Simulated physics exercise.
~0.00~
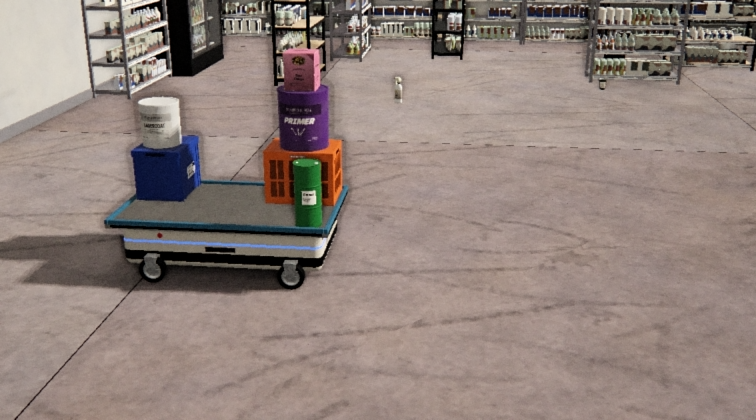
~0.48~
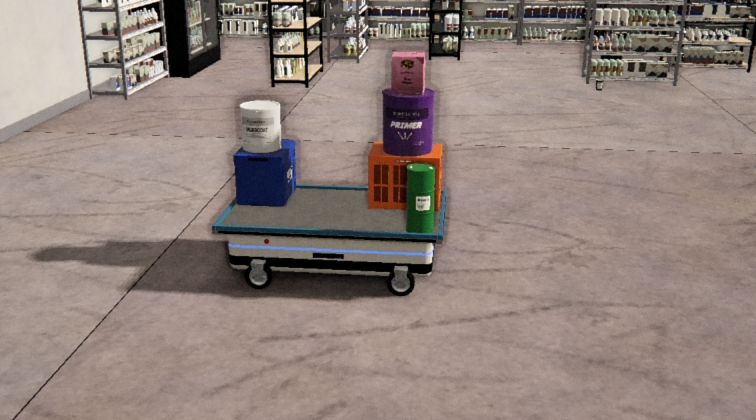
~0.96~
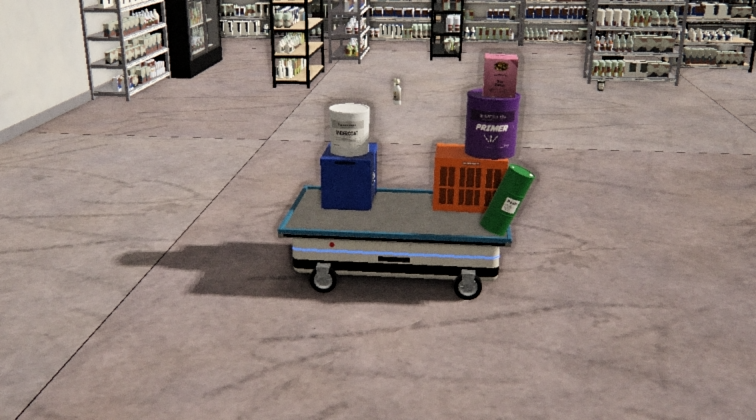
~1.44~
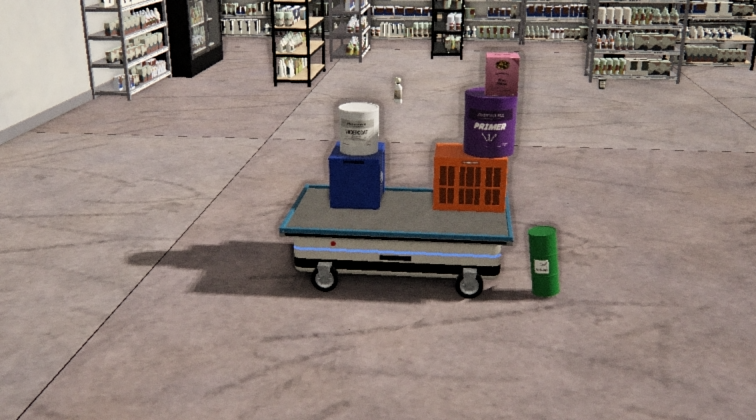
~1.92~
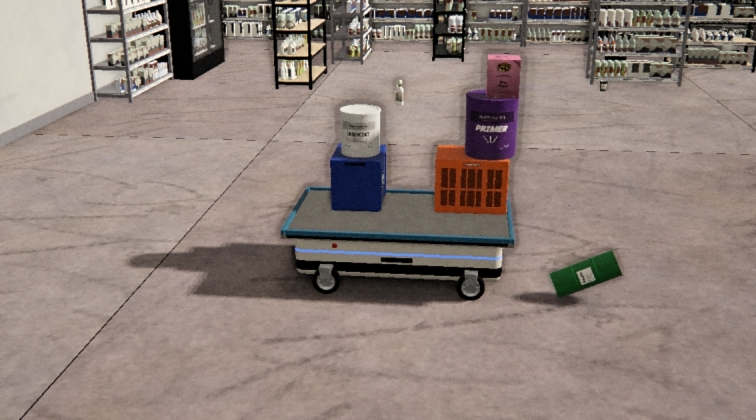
A flat delivery cart carrying a blue tote, white pail, orange crate, purple pail, pink box and green canister rolled right and stopped, whereupon the canister tipped over the edge and tumbled to the floor on its side, while everything else stayed stacked aboard.
